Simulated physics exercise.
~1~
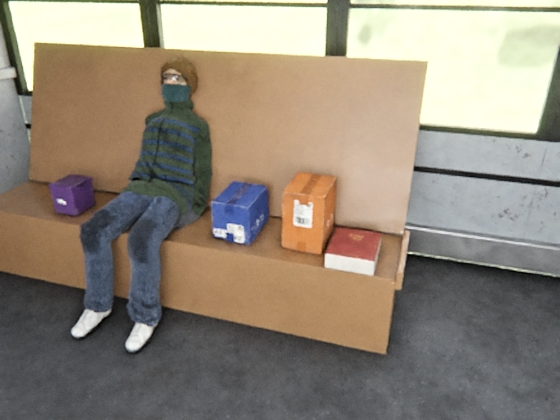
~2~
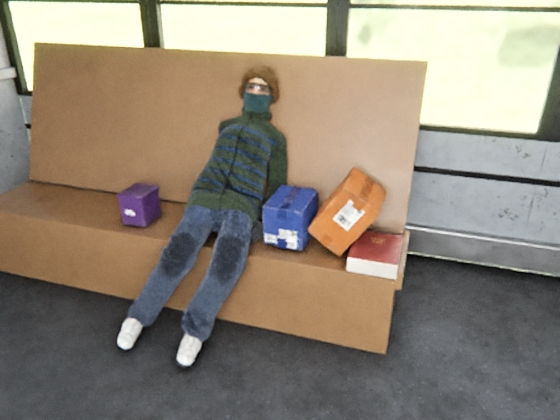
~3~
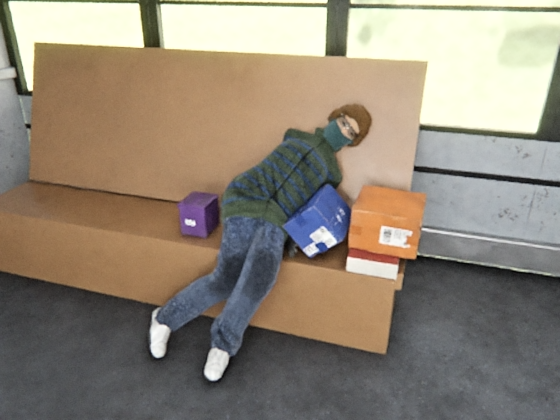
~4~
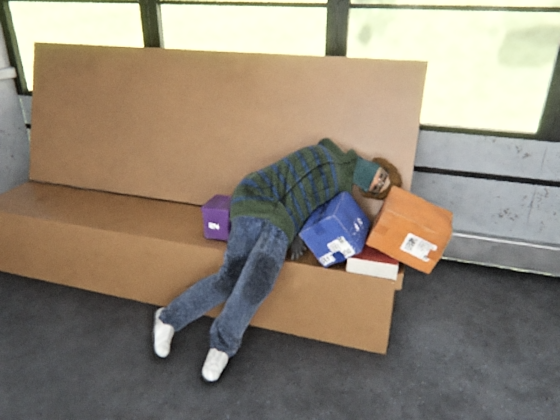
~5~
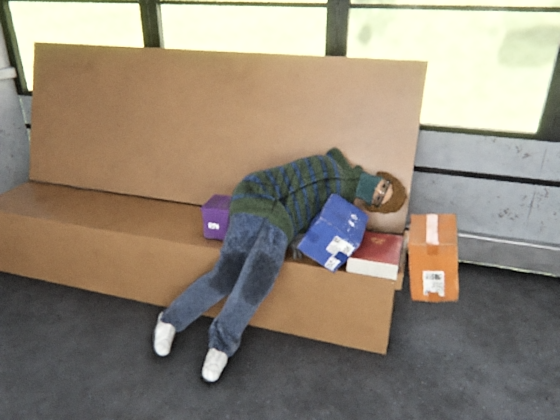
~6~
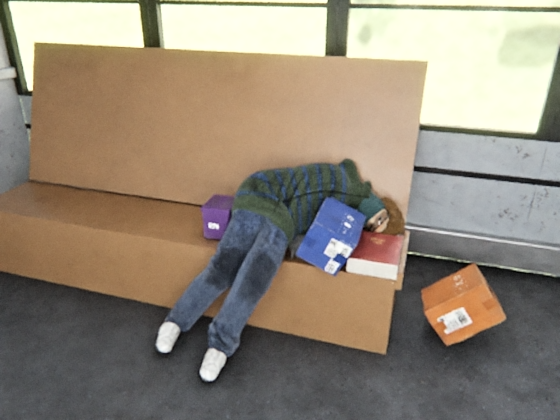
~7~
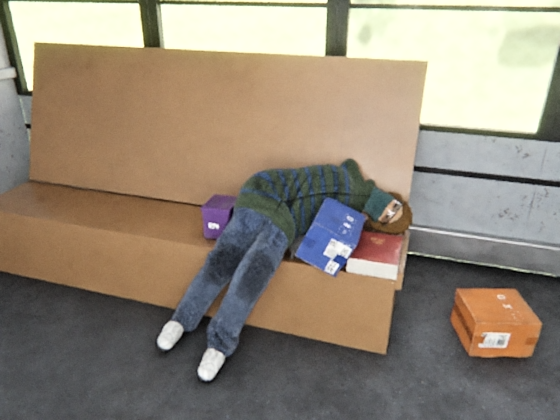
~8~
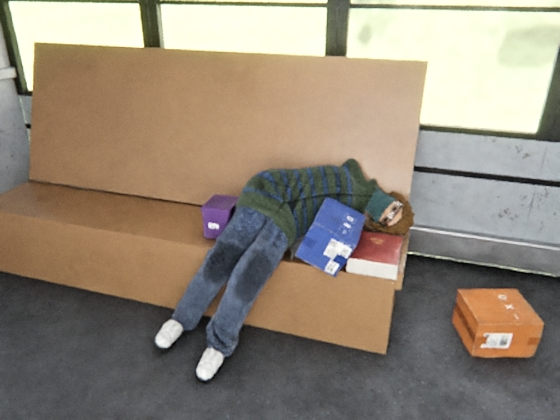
Masked figure on a brown bench sliding right and slumping over a blue box as an orange box tumbles to the floor.
